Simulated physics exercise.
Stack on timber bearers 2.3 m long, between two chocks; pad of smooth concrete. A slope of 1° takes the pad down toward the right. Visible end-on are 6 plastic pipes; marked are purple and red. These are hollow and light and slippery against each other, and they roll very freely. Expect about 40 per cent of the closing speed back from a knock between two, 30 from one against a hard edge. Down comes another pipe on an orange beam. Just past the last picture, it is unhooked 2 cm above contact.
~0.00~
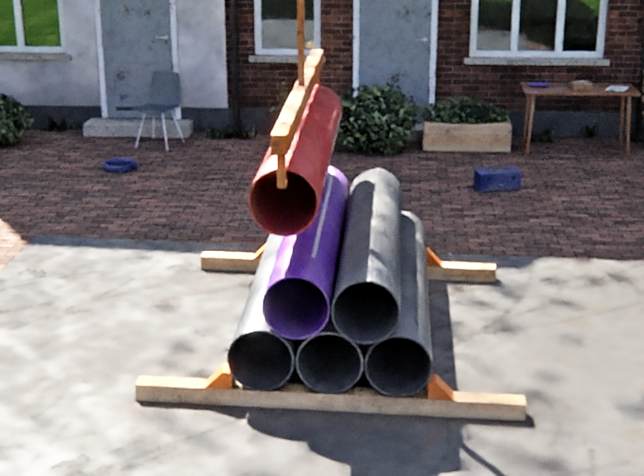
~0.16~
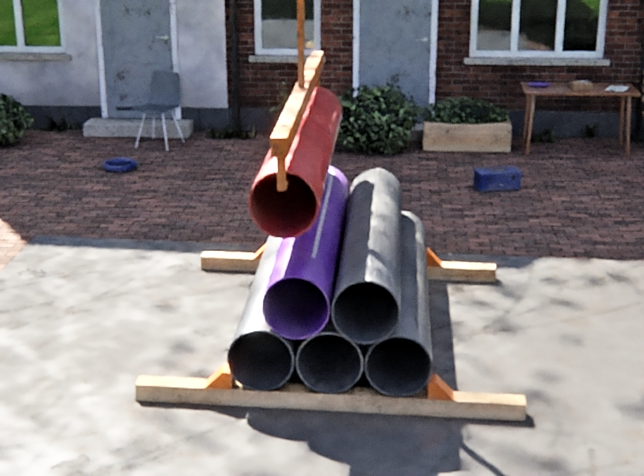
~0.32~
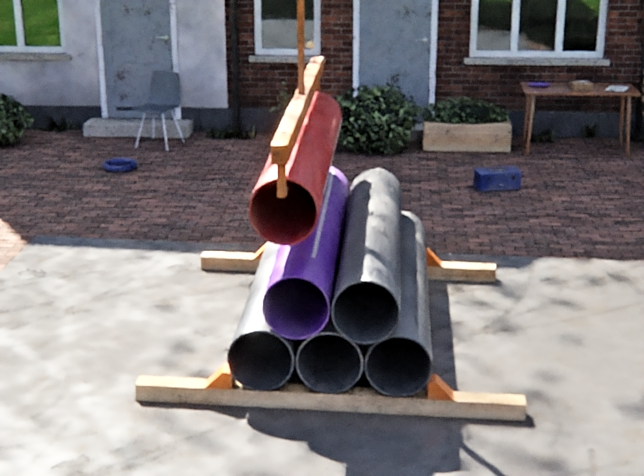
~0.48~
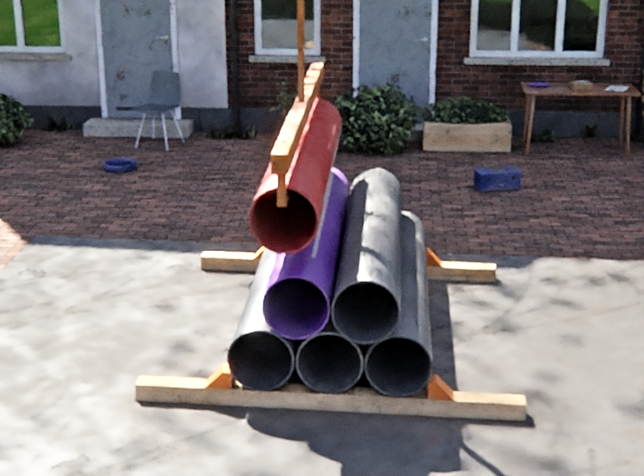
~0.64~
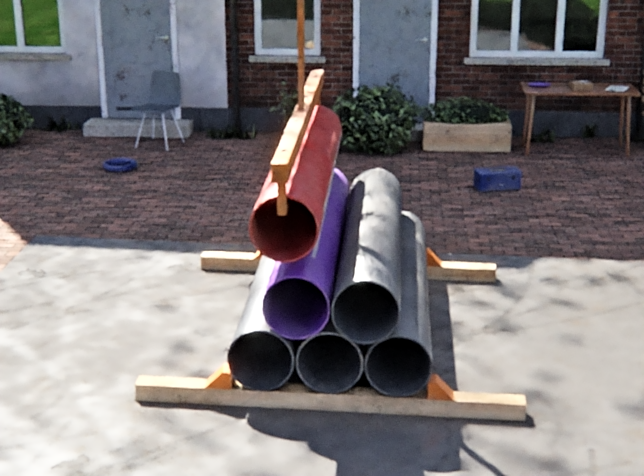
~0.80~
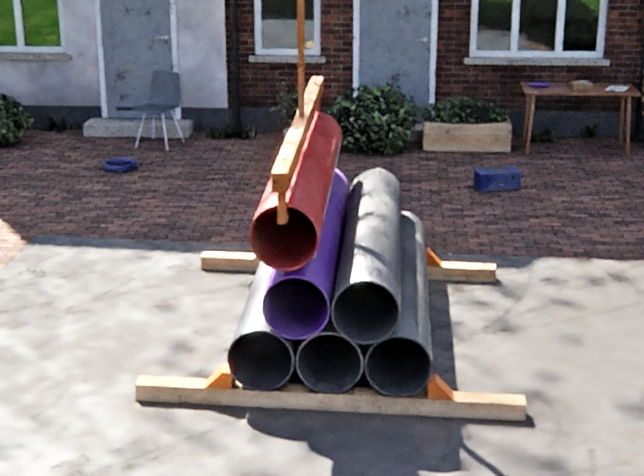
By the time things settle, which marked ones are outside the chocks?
As for the purple pipe, it does not leave, and the red gets away.
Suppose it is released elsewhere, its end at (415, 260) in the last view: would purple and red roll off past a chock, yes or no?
Purple does not, red does.
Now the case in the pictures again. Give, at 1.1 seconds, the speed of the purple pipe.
Its speed is roughly 0.0 m/s.
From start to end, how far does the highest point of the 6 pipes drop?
Drop: Approx. 65 centimetres.
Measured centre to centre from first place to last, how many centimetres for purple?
For purple, 0.
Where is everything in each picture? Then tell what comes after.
Purple (296, 308), red (283, 203); red hangs on the hooks; 3 form the bottom row, in the first frame.
Purple (296, 308), red (283, 205); red hangs on the hooks; lowered 1 cm, in the second frame.
Purple (296, 308), red (284, 212); red hangs on the hooks; lowered 5 cm, in the third frame.
Purple (296, 308), red (284, 221); red hangs on the hooks; lowered 11 cm, in the fourth frame.
Purple (296, 308), red (284, 230); red hangs on the hooks; lowered 16 cm, in the fifth frame.
Purple (296, 308), red (284, 238); red hangs on the hooks; lowered 21 cm, in the sixth frame.
Then, 1.1 s in, purple is up on others, 40 cm inside the left chock; red is up on others, 30 cm inside the left chock, rolling left; 0 of 6 are outside the chocks.
Then, 1.4 s in, red is up on others, 15 cm inside the left chock, rolling left; still the same for purple; 0 of 6 are outside the chocks.
Then, 1.8 s in, red is beyond the left chock, rolling left; still the same for purple; 1 of 6 is outside the chocks.
In the end (3.1 s), purple is up on others, 40 cm inside the left chock; red is beyond the left chock; 1 of 6 is outside the chocks.
